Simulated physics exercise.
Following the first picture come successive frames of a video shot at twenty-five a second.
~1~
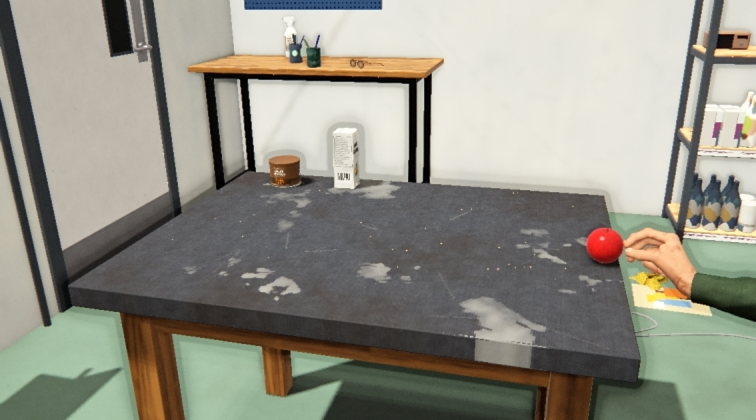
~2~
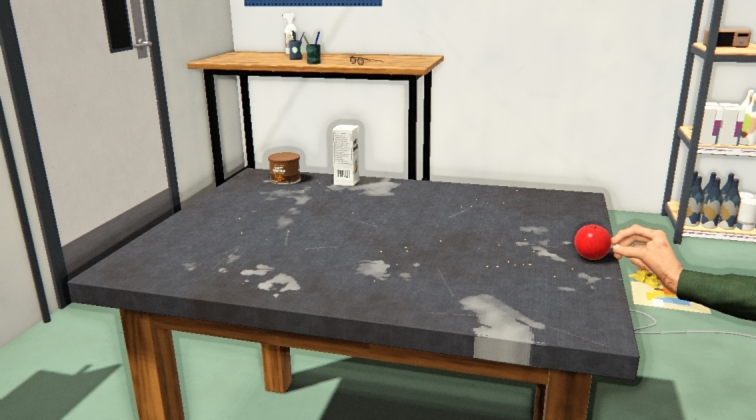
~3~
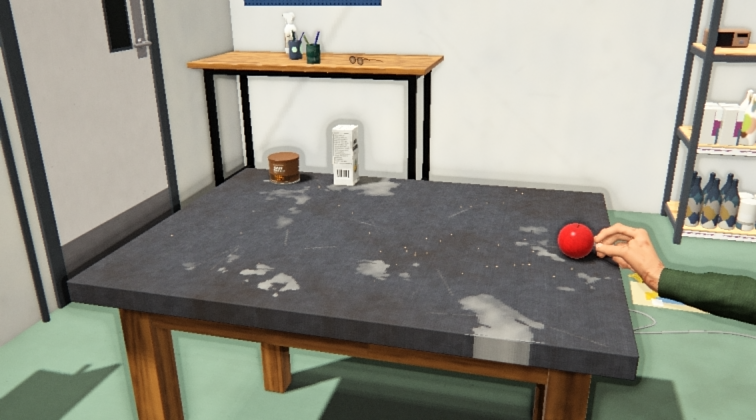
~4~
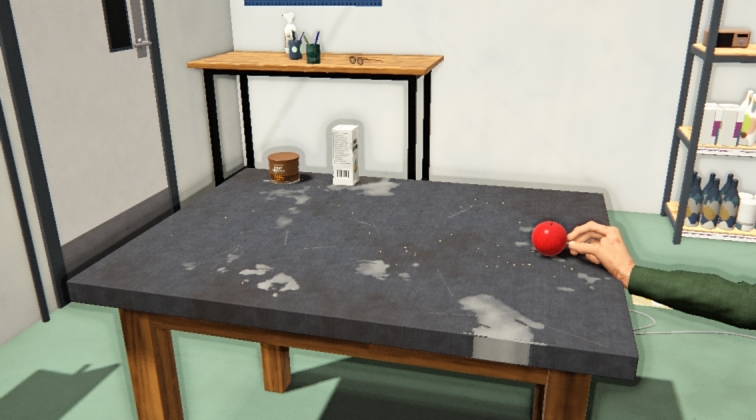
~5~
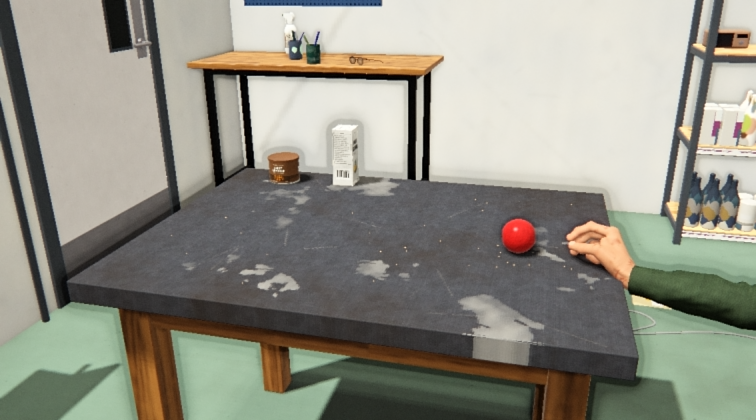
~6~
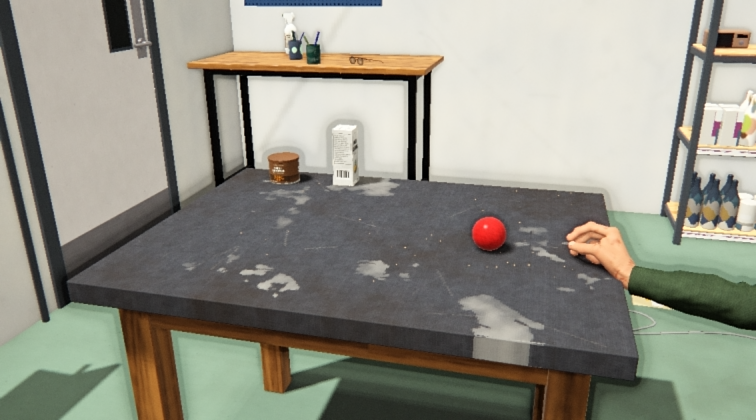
In a workshop-like room, a hand reaches in from the right at the edge of a worn dark table, fingers against a round red apple. The hand pushes it leftward across the tabletop, then stays back near the edge while the apple keeps moving left, away from the fingertips.
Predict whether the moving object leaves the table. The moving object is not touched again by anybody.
Pretty sure it is gone from up there, you know.
Then, 0.20 s later than the last frame, red apple moved well along near (353, 221).
Then, 0.60 s later than the last frame, red apple now off the table.
Then, 0.90 s later than the last frame, things are still on the move.
Then, 1.20 s later than the last frame, as before.
When it is over, off the table, red apple.
